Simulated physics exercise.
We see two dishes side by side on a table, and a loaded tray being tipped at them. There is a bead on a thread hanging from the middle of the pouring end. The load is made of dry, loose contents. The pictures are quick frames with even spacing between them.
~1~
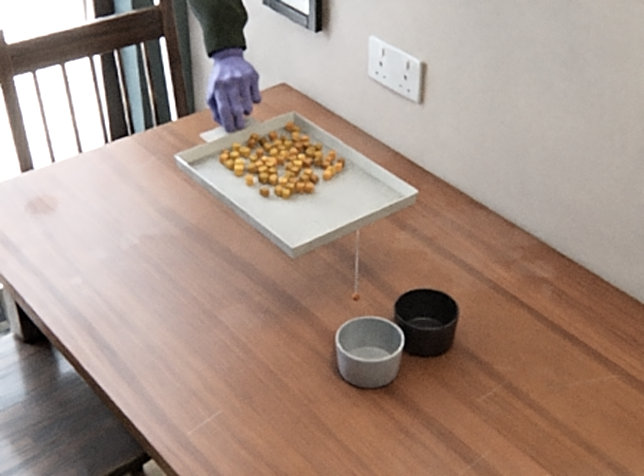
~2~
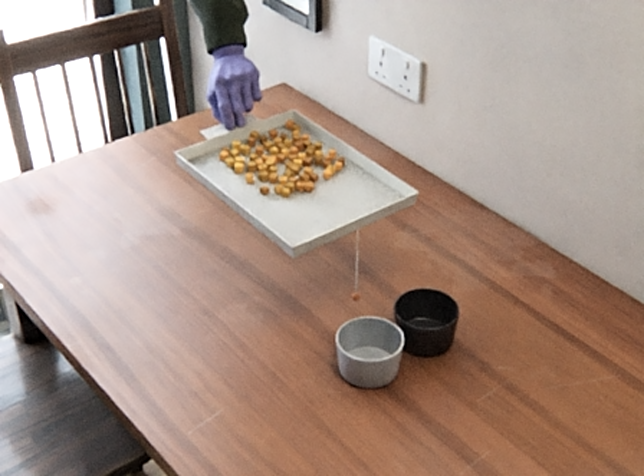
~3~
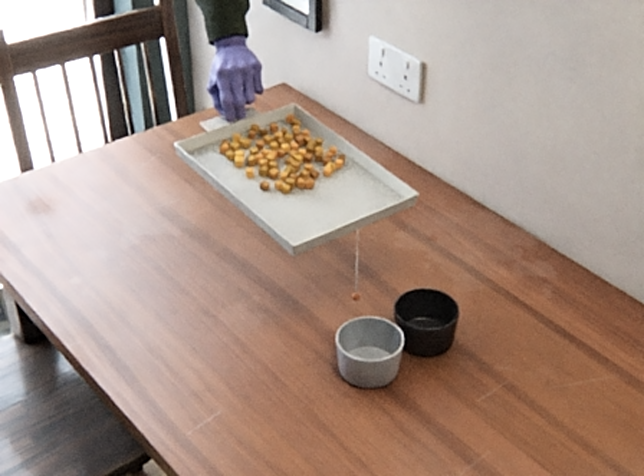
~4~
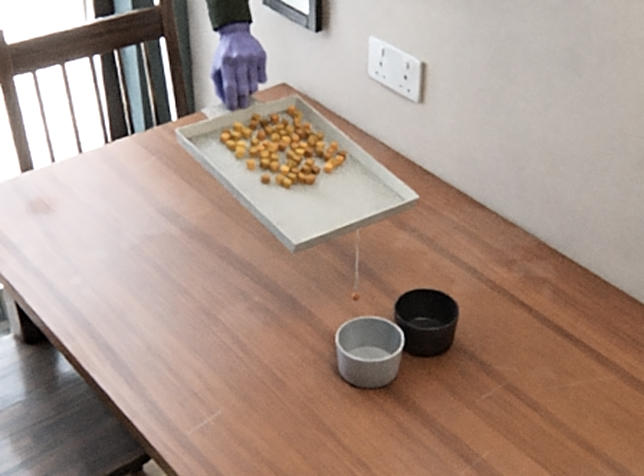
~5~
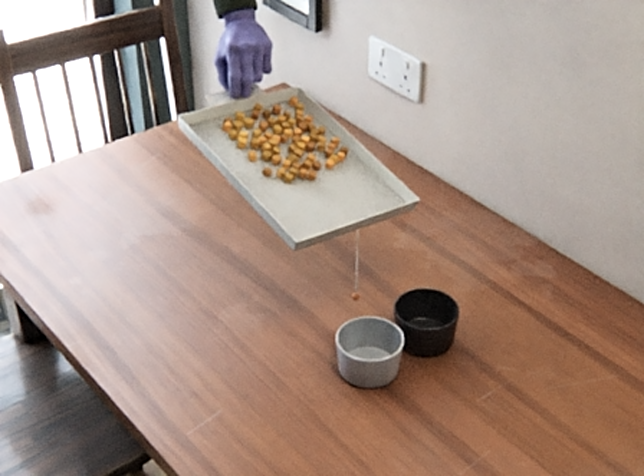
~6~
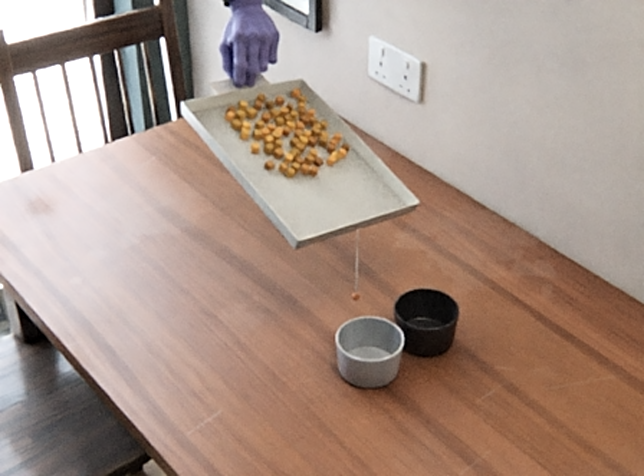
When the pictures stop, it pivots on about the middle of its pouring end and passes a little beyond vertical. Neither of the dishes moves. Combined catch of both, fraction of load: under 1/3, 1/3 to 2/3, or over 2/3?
Under 1/3.
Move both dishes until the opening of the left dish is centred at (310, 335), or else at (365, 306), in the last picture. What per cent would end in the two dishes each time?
First position: Some 10 %; second position: Some 80 %.
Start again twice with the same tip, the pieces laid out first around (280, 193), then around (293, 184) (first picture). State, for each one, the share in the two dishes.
Around 40 in a hundred the first time, around 40 in a hundred the second.
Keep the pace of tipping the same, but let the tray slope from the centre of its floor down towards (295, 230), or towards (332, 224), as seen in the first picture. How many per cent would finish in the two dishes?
I'd say some 10 in a hundred at first, then 60 in a hundred.
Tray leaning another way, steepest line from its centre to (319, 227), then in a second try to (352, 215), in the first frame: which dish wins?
In turn: The left dish; the right one.
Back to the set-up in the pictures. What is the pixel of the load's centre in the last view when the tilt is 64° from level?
The middle of the pieces sits at roughly (388, 194).
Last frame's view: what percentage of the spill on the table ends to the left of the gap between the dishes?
Roughly 30 %.
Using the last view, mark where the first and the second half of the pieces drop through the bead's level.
I'd say around (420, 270) at first, then around (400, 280).
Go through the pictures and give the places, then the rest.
The first picture shows corners of the pouring end at (293, 246) and (415, 191), level; middle of the load at (281, 160), croutons; left dish at (391, 368); right dish at (448, 337); bead on its thread at (356, 297).
The second picture shows corners of the pouring end at (293, 245) and (415, 192), level; middle of the load at (281, 158).
The third picture shows corners of the pouring end at (294, 244) and (416, 193), tipped barely, lowest at the right corner; middle of the load at (281, 154).
The fourth picture shows corners of the pouring end at (296, 242) and (416, 196), tipped a little, lowest at the right corner; middle of the load at (283, 146).
The fifth picture shows corners of the pouring end at (297, 240) and (417, 199), tipped a little, lowest at the right corner; middle of the load at (284, 139).
The sixth picture shows corners of the pouring end at (299, 238) and (417, 201), tipped clearly, lowest at the right corner; middle of the load at (287, 132); left dish at (391, 368); right dish at (448, 337).
Soon after the last picture, tray tipped steeply; nearly all on the tray; a stray few outside both; a small part in the air.
A little later, tray tipped past a quarter turn; most on the tray; a small part in the right dish; a small part outside both; a stray few in the air.
Later still, tray tipped past a quarter turn; about a quarter in the right dish; most outside both.
At rest, tray tipped past a quarter turn; none in the left dish; about a quarter in the right dish; most outside both.
